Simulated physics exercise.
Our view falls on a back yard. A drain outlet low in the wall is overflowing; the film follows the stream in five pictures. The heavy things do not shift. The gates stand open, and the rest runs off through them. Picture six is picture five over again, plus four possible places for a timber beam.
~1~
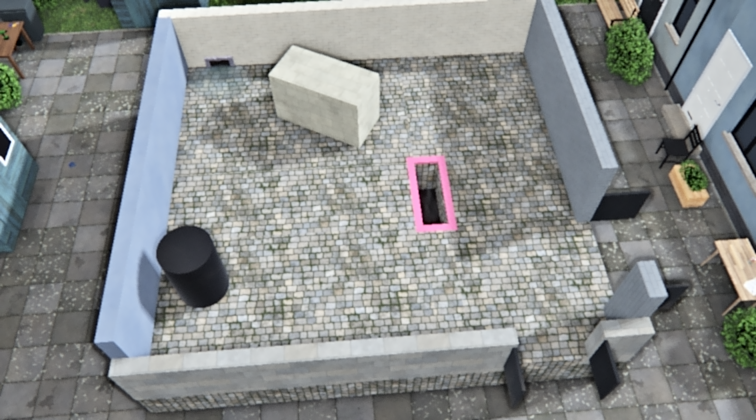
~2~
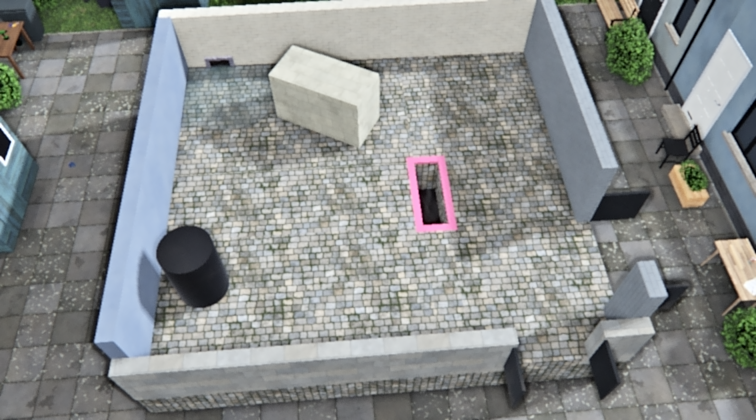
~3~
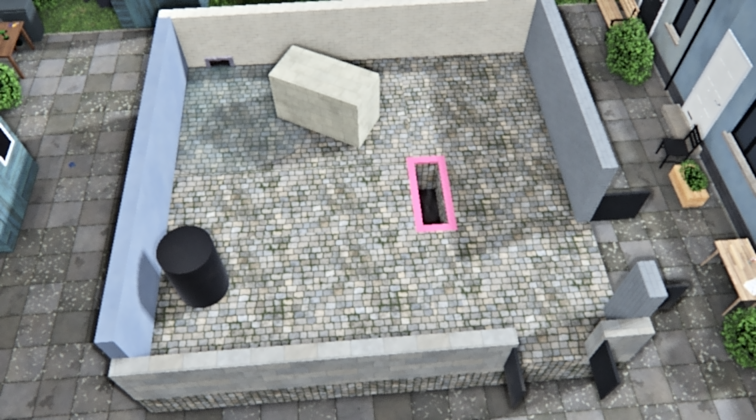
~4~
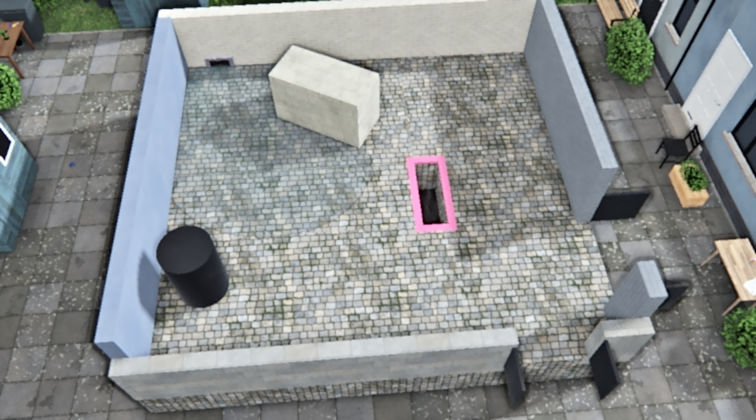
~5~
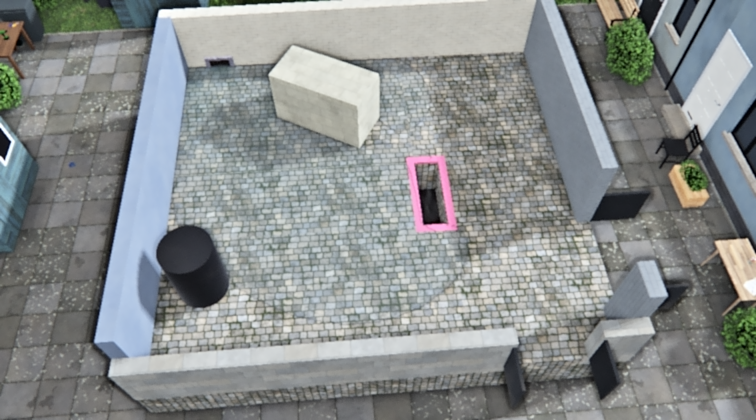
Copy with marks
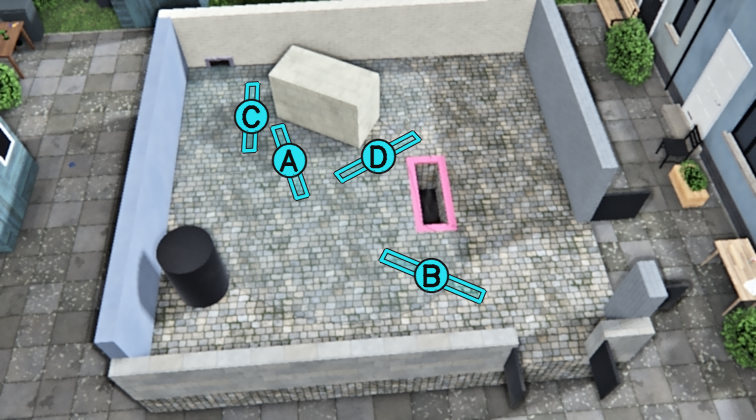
In a walled back yard with open gates, water spread across the paving from the far left corner, past the pale block, and reached the pink-edged pit near the middle.
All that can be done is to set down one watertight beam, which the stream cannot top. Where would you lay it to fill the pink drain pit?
Place B.
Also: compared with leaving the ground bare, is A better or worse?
It is worse.
In cyan, A from (277, 126) to (301, 196); B from (383, 255) to (481, 296); C from (249, 150) to (252, 84); D from (339, 177) to (415, 136).
Choosing A, about 9 % of the stream goes into the pink drain pit, about 91 % out by the gates.
Choosing B, about 27 % of the stream goes into the pink drain pit, about 73 % out by the gates.
Choosing C, about 9 % of the stream goes into the pink drain pit, about 91 % out by the gates.
Choosing D, about 10 % of the stream goes into the pink drain pit, about 90 % out by the gates.
